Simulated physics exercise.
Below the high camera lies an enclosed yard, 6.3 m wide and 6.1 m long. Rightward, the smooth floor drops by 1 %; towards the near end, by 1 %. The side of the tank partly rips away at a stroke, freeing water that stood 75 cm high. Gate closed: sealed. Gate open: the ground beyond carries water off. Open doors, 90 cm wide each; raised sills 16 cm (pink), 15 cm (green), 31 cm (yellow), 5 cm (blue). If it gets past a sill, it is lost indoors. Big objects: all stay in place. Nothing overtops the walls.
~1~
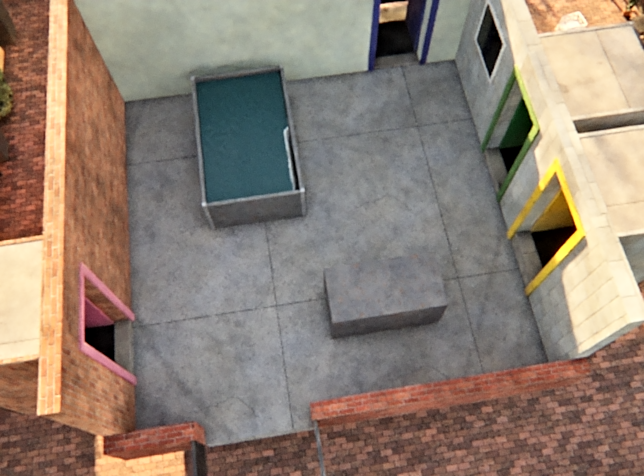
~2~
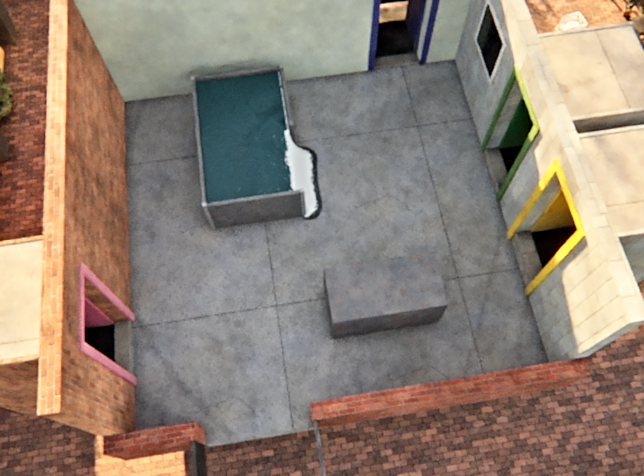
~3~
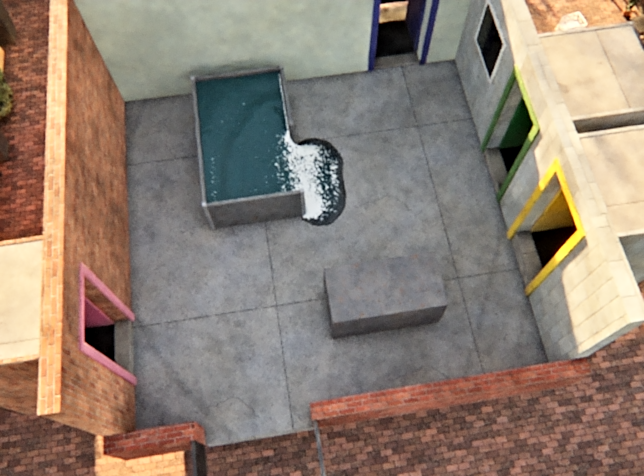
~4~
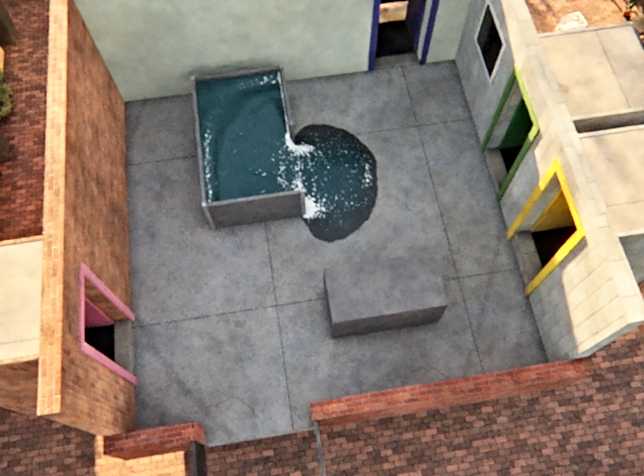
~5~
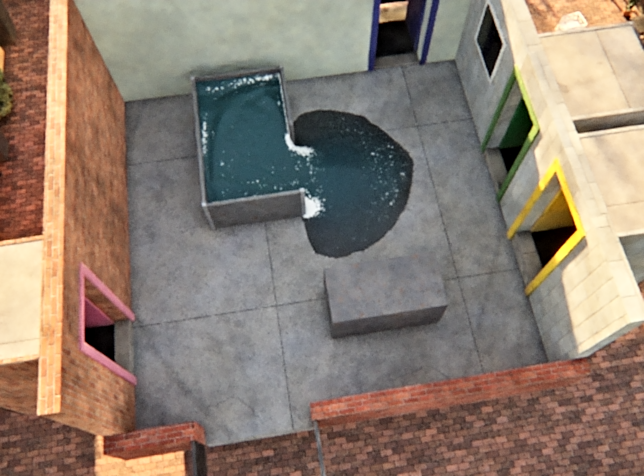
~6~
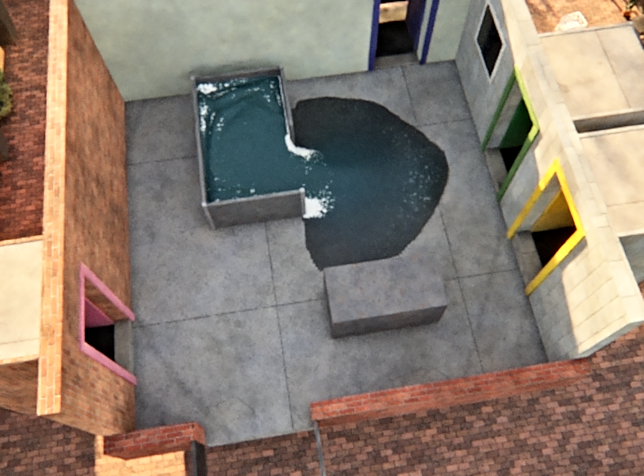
The footage shows an enclosed yard from above, where the right side of a water-filled tank gives way; white, foaming water pours through the gap, then spreads rightward across the grey floor in a widening dark pool beside a block.
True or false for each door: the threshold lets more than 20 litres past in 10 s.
Pink door false, green door true, yellow door false, blue door true.
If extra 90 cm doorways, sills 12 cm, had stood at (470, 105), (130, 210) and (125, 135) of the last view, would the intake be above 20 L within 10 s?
Per doorway, in order: Sufficient / insufficient / insufficient.
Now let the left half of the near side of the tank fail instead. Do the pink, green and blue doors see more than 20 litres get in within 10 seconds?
Result: Pink limit not passed, green limit not passed, blue limit not passed.
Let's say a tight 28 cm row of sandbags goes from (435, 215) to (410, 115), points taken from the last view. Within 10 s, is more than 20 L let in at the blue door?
At blue, compared with that limit: Limit exceeded.
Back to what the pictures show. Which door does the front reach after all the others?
Answer: The pink door.
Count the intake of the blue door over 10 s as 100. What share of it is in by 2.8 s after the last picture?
I'd say close to 25 percent.
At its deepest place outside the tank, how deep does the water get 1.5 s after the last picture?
Roughly 37 cm.
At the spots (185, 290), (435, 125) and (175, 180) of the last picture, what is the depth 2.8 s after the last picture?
Reading - approx. 0 / 10 / 0 cm.
Then, 0.7 s after the last picture water covers 35 % of the floor and is deepest (40 cm) near (307, 195); pink door not reached, green door 26 cm at the sill, 32 L in, yellow door 7 cm at the sill, 0 L in, blue door 6 cm at the sill, 0 L in.
Then, 1.5 s after the last picture water covers 40 % of the floor and is deepest (37 cm) near (519, 273); pink door not reached, green door 31 cm at the sill, 115 L in, yellow door 31 cm at the sill, 0 L in, blue door 4 cm at the sill, 1 L in.
Then, 2.8 s after the last picture water covers 50 % of the floor and is deepest (30 cm) near (549, 370); pink door not reached, green door 23 cm at the sill, 183 L in, yellow door 20 cm at the sill, 2 L in, blue door 10 cm at the sill, 15 L in.
Then, 5.3 s after the last picture water covers 75 % of the floor and is deepest (18 cm) near (549, 370); pink door 9 cm at the sill, 0 L in, green door 13 cm at the sill, 207 L in, yellow door 12 cm at the sill, 2 L in, blue door 10 cm at the sill, 45 L in.
Then, 9.3 s after the last picture water covers 95 % of the floor and is deepest (16 cm) near (538, 372); pink door 6 cm at the sill, 0 L in, green door 10 cm at the sill, 207 L in, yellow door 13 cm at the sill, 2 L in, blue door 5 cm at the sill, 62 L in.
